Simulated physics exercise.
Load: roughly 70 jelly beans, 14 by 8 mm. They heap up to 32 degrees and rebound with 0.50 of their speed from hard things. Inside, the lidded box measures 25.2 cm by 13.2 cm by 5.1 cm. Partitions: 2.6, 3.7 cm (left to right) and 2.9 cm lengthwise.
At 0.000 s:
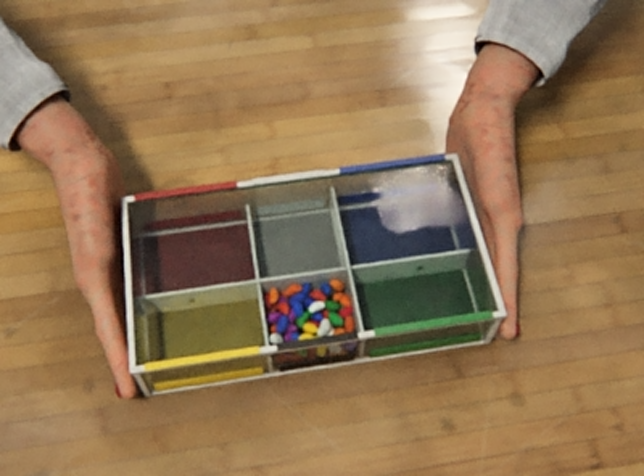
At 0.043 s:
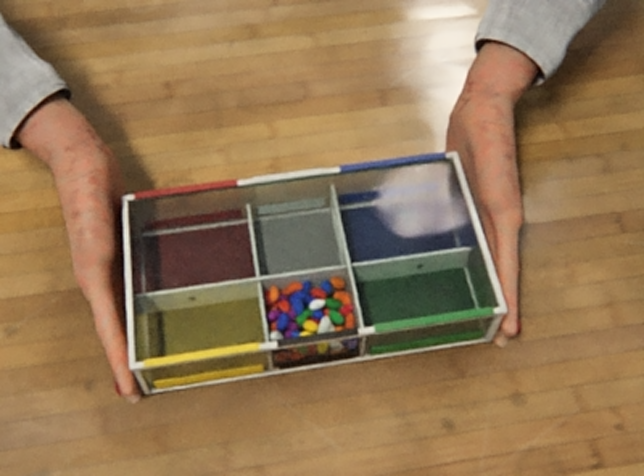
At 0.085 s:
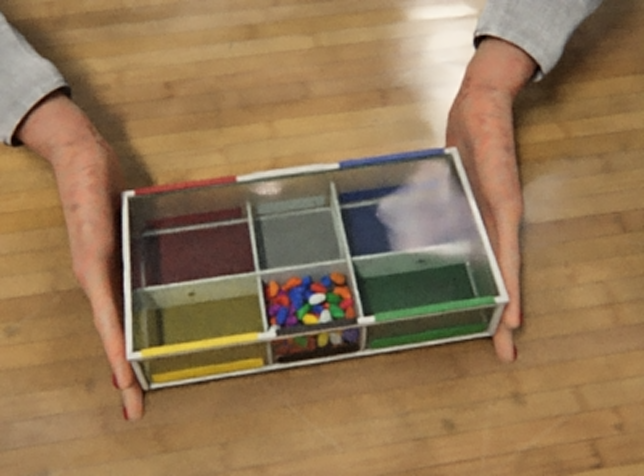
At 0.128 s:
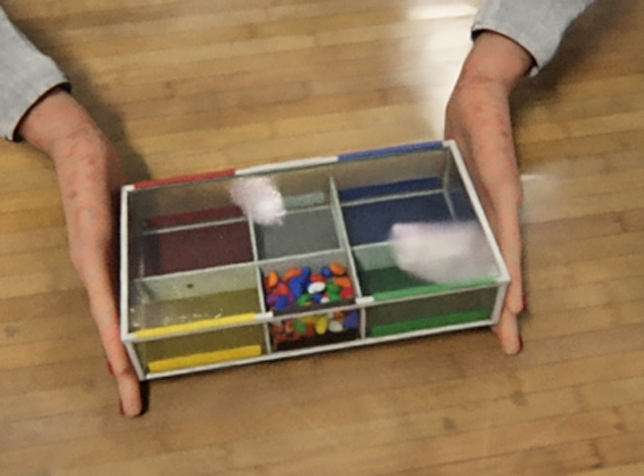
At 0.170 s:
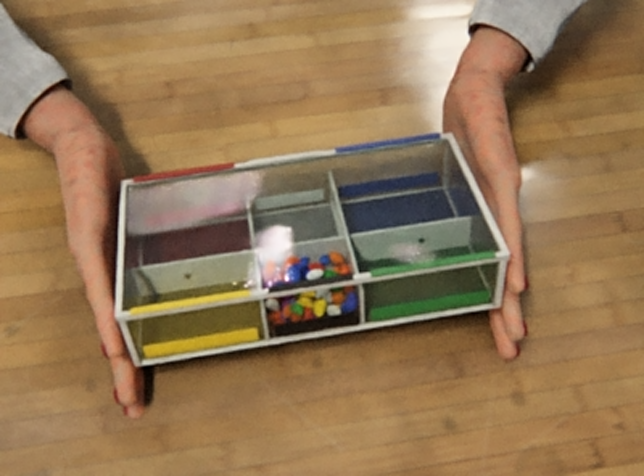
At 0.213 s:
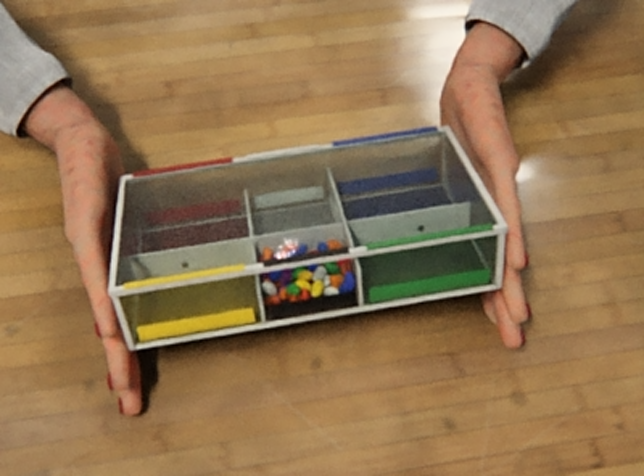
On a pale wooden plank surface seen from above at an angle, two hands in light grey sleeves hold a clear-lidded box by its left and right ends. Its six compartments are red, grey and blue behind, yellow, black and green in front, with multicoloured jelly beans in the front middle one. The hands steadily tilt the box, raising its front side, as reflections slide across the lid and the camera stays still.
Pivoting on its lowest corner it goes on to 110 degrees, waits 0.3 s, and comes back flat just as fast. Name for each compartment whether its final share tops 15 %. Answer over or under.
Red: Over, blue: Under, green: Under, yellow: Under, white: Over, black: Under.
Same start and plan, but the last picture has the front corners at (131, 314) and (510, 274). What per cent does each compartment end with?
Red 0, blue 40, green 0, yellow 0, white 60, black 5.
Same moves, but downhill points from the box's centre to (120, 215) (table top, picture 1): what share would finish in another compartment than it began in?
Some 90 per cent.
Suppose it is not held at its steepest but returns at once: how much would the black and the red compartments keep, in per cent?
Then: Black 0; red 35.
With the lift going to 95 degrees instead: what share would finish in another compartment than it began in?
Some 75 per cent.
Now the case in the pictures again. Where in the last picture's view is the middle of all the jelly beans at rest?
Around (272, 228).
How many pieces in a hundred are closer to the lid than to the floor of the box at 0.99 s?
Roughly 90 per cent.
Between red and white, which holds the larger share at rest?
It is the white one.
Then, at 0.99 s, tilt 110 degrees; red 25 %, blue 5 %, white 70 %.
After 1.51 s, tilt 59 degrees; red 30 %, blue 5 %, white 65 %.
After 2.10 s, tilt 0 degrees; red 35 %, blue 5 %, white 60 %.
At rest (2.6 s), red 35 %, blue 5 %, green 0 %, yellow 0 %, white 60 %, black 0 %.
